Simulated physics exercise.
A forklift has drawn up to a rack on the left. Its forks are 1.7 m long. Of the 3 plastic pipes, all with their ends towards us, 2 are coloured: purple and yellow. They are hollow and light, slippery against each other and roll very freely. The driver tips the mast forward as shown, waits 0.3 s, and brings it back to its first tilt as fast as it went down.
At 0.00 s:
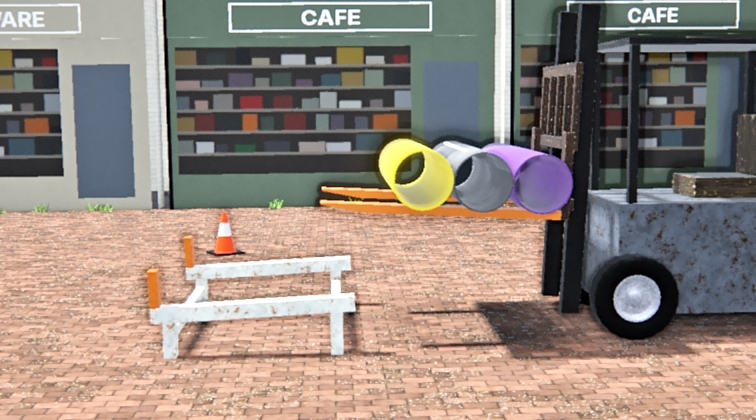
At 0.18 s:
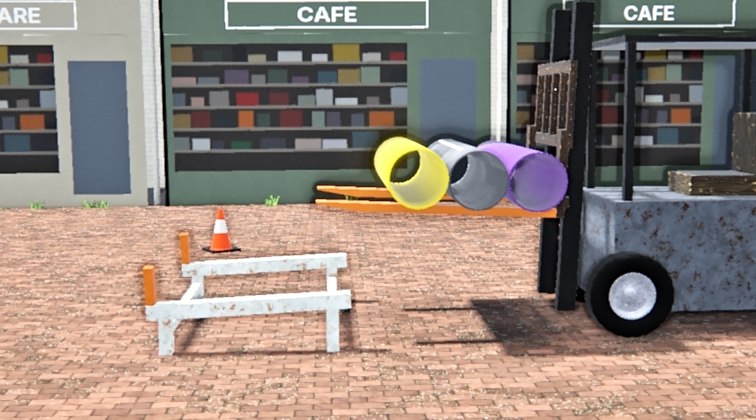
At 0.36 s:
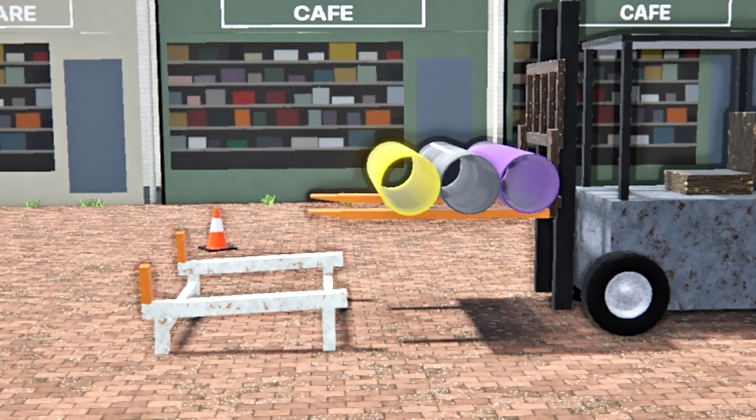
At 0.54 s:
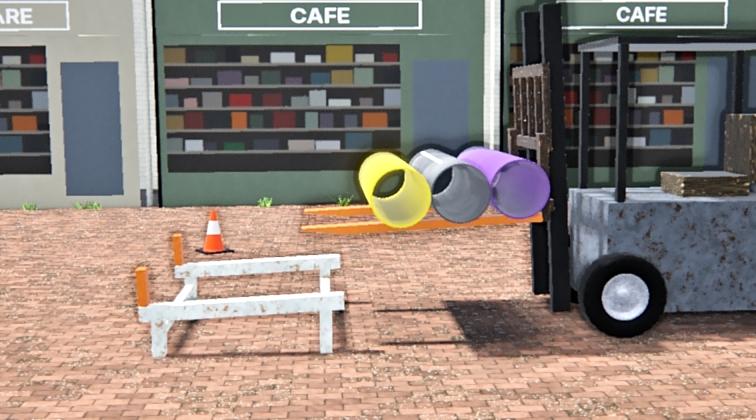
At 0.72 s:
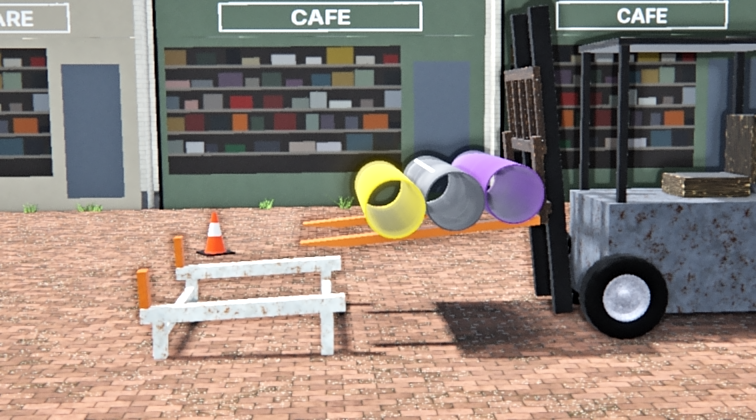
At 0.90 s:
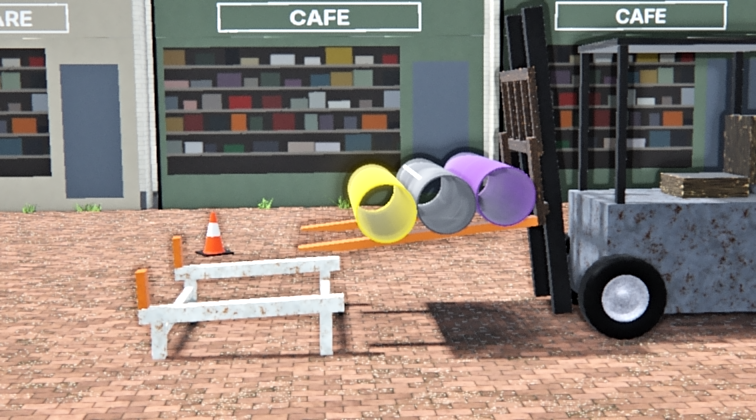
Forklift tilting its mast and forks forward, with yellow, grey and purple pipes shifting left along them above a white trestle.
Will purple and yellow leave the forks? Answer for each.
The purple one stays on the forks; the yellow one goes onto the rack.
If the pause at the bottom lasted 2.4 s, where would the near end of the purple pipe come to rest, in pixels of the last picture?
Around (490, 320).
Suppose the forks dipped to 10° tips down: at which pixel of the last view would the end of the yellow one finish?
Near (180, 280).
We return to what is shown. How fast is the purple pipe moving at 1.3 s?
About 0.5 m/s.
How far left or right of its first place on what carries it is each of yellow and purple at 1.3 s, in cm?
Yellow 20 left, purple 20 left.
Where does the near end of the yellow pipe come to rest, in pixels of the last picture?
At about (176, 277).
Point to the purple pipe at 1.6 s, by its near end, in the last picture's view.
At about (460, 192).
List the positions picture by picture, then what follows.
The first frame shows purple (543, 185), yellow (423, 180); forks 3° tips up; tips at (325, 203); 3 of the 3 lie directly on the forks.
The second frame shows purple (538, 183), yellow (418, 179); forks 3° tips up.
The third frame shows purple (530, 184), yellow (409, 185); forks level.
The fourth frame shows purple (521, 190), yellow (400, 197); forks 3° tips down; tips at (306, 229).
The fifth frame shows purple (515, 194), yellow (395, 208); forks 5° tips down.
The sixth frame shows purple (506, 197), yellow (386, 212); forks 7° tips down; tips at (303, 248).
Then, 1.3 s in, purple is on the forks, 125 cm from the tips, rolling left; yellow is on the forks, 45 cm from the tips, rolling left; 0 of 3 have left the forks.
Then, 1.6 s in, purple is on the forks, 105 cm from the tips, rolling left; yellow is on the forks, 25 cm from the tips, rolling left; 0 of 3 have left the forks.
Then, 2.1 s in, purple is on the forks, 75 cm from the tips, rolling left; yellow is on the rack, 110 cm from the rack's far end, rolling left; 1 of 3 has left the forks.
In the end (7.0 s), purple is on the forks, 145 cm from the tips; yellow is on the rack, 25 cm from the rack's far end; 2 of 3 have left the forks.
